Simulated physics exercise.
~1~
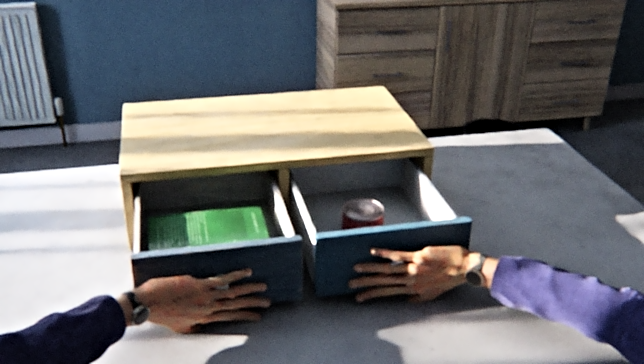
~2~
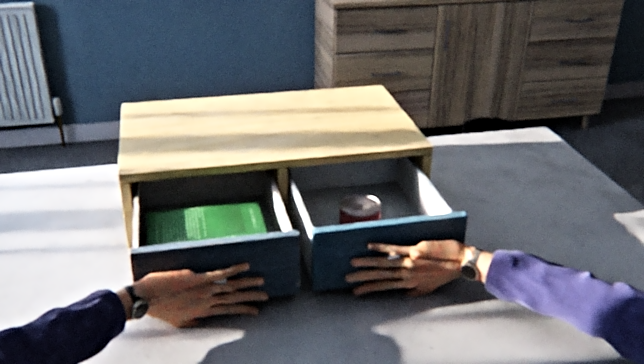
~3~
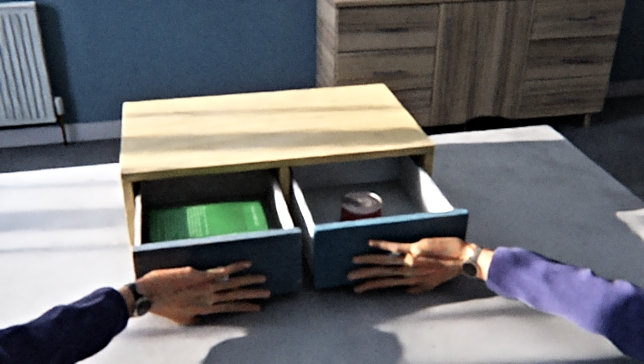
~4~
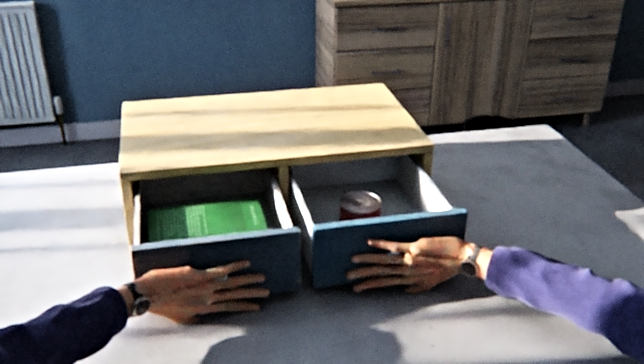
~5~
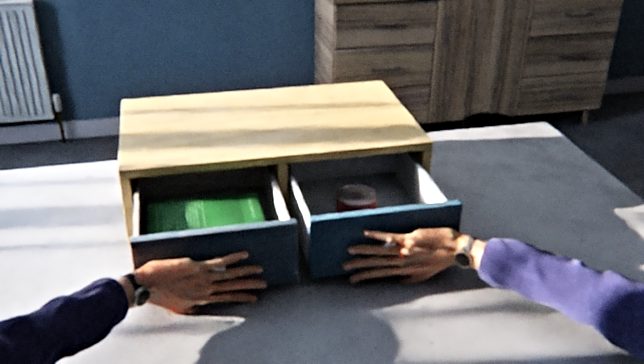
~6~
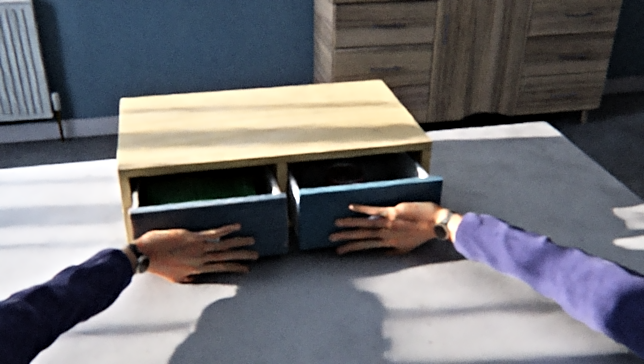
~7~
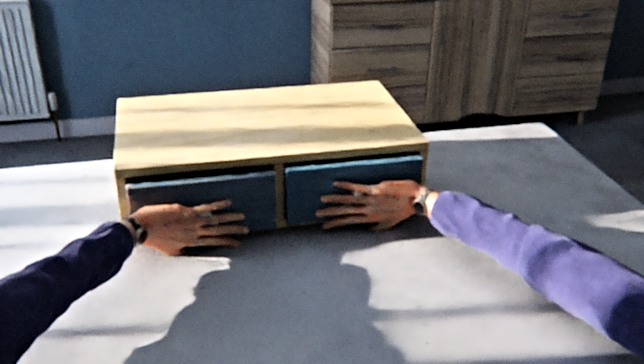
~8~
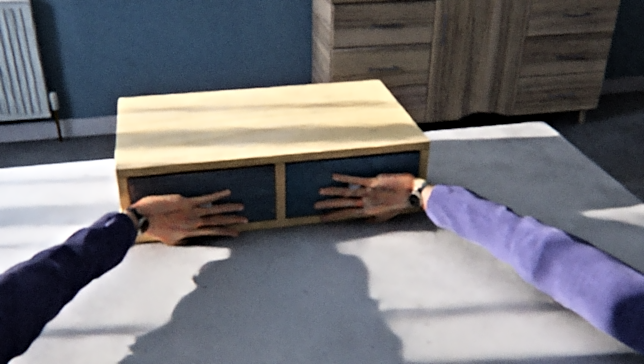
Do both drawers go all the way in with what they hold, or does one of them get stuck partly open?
Both drawers go all the way in. The left one with the green packet and the right one with the red pot each shut flush with the chest.
